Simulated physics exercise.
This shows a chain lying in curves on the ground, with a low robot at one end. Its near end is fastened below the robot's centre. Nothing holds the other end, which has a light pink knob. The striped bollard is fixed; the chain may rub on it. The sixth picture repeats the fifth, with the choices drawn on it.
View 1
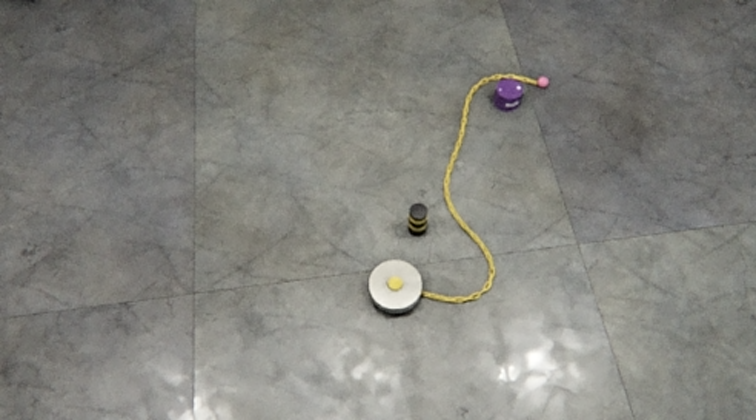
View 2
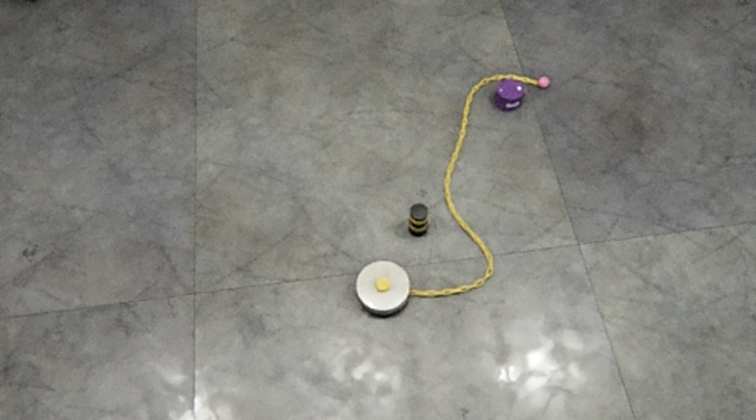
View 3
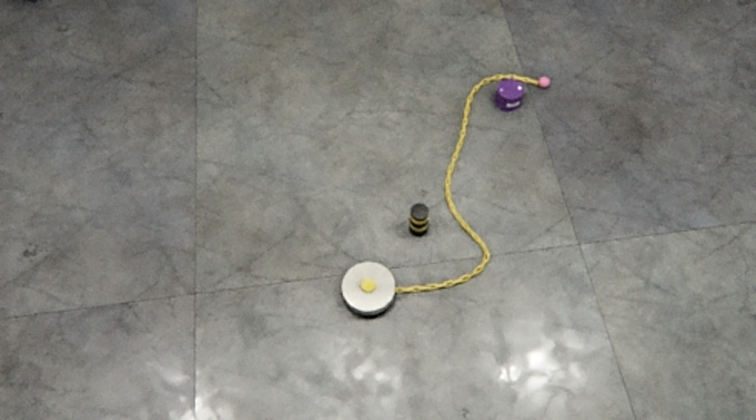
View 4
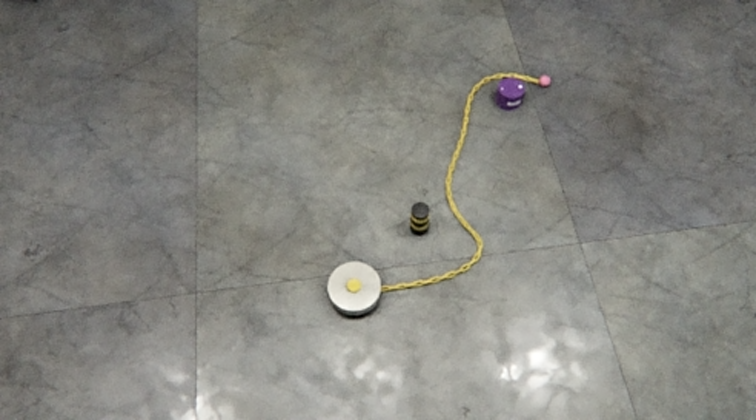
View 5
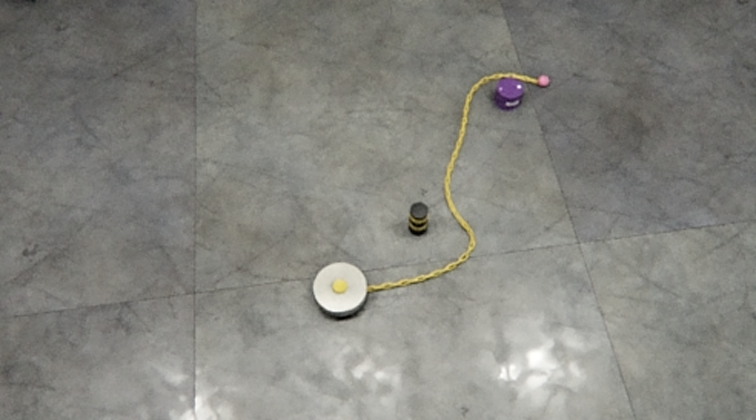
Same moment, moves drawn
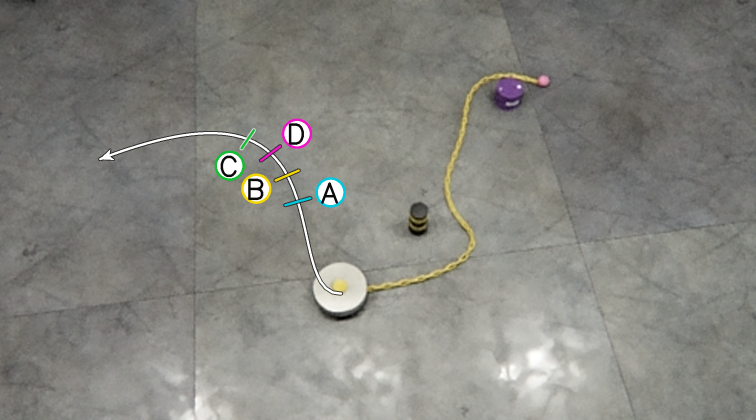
We see a low, round silver robot glide slowly left across a grey floor, drawing the near end of a curving yellow chain and shifting its lower bend, while the pink-knobbed far end stays still near a purple pot.
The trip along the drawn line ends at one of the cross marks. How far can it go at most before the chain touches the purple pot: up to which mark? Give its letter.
B is the last safe stop.
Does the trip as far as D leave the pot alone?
No.
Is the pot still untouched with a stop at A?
For that mark, yes.
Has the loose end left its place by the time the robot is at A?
No.
On the marked copy, A at (298, 202); B at (287, 175); C at (248, 139); D at (271, 153); the route from (341, 294) via (266, 149) to (100, 159).
Following B. Soon after the start, robot (310, 253), middle of the chain (447, 182), free end (543, 81).
Later, robot (300, 207), middle of the chain (447, 182), free end (543, 81).
In the end, robot (286, 171), middle of the chain (443, 187), free end (543, 81); only the bollard has been touched, if anything.
As for the rest, A is safe but short; C brings the chain against the pot; D brings the chain against the pot.
